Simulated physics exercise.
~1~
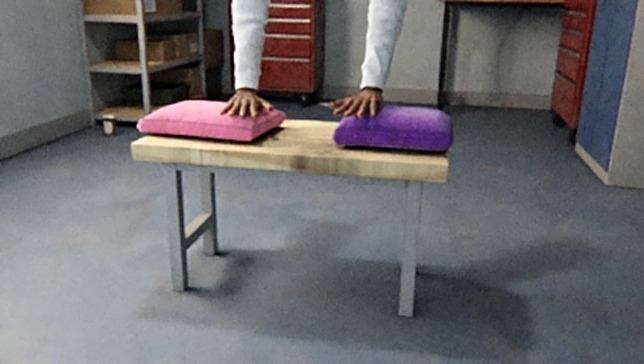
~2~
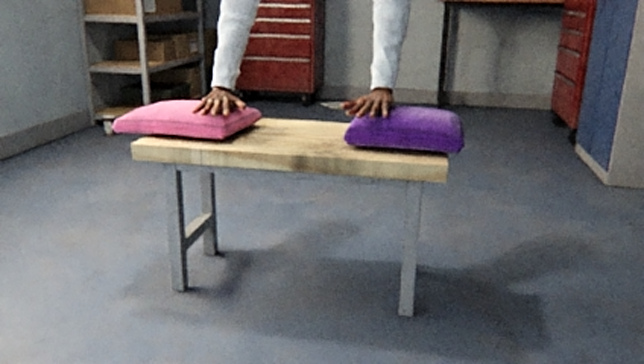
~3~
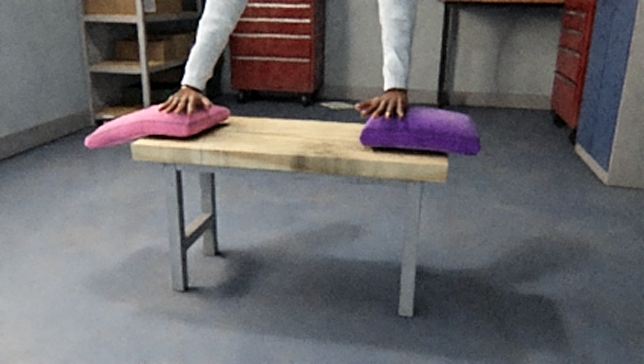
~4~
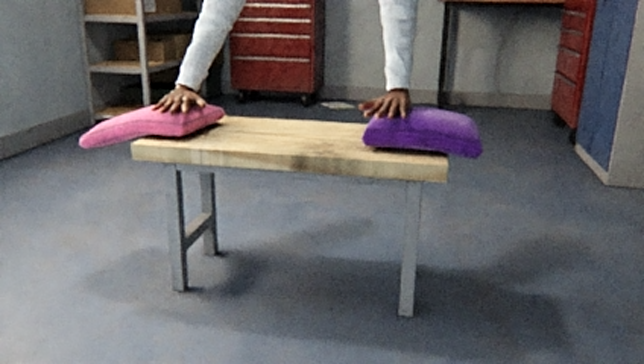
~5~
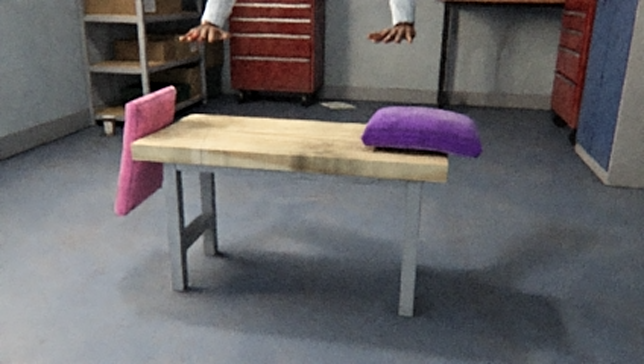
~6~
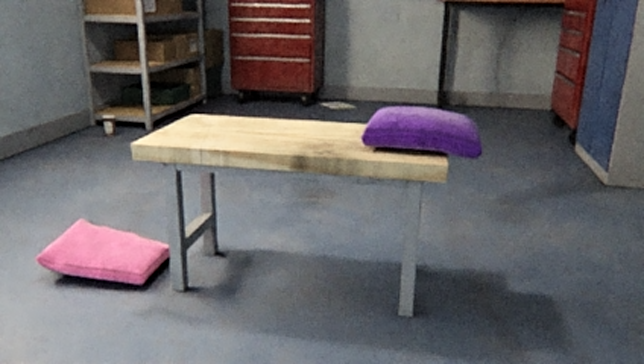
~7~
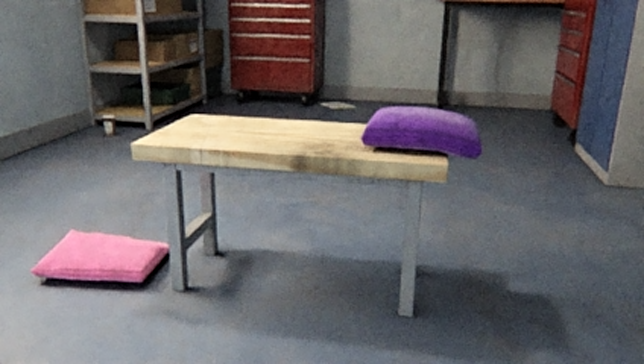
We see two hands on a wooden-topped table slide a pink pillow left and a purple soft bag right until both overhang the ends. The hands lift away, and the pink pillow tips off and falls to the floor, while the purple bag stays on the table.
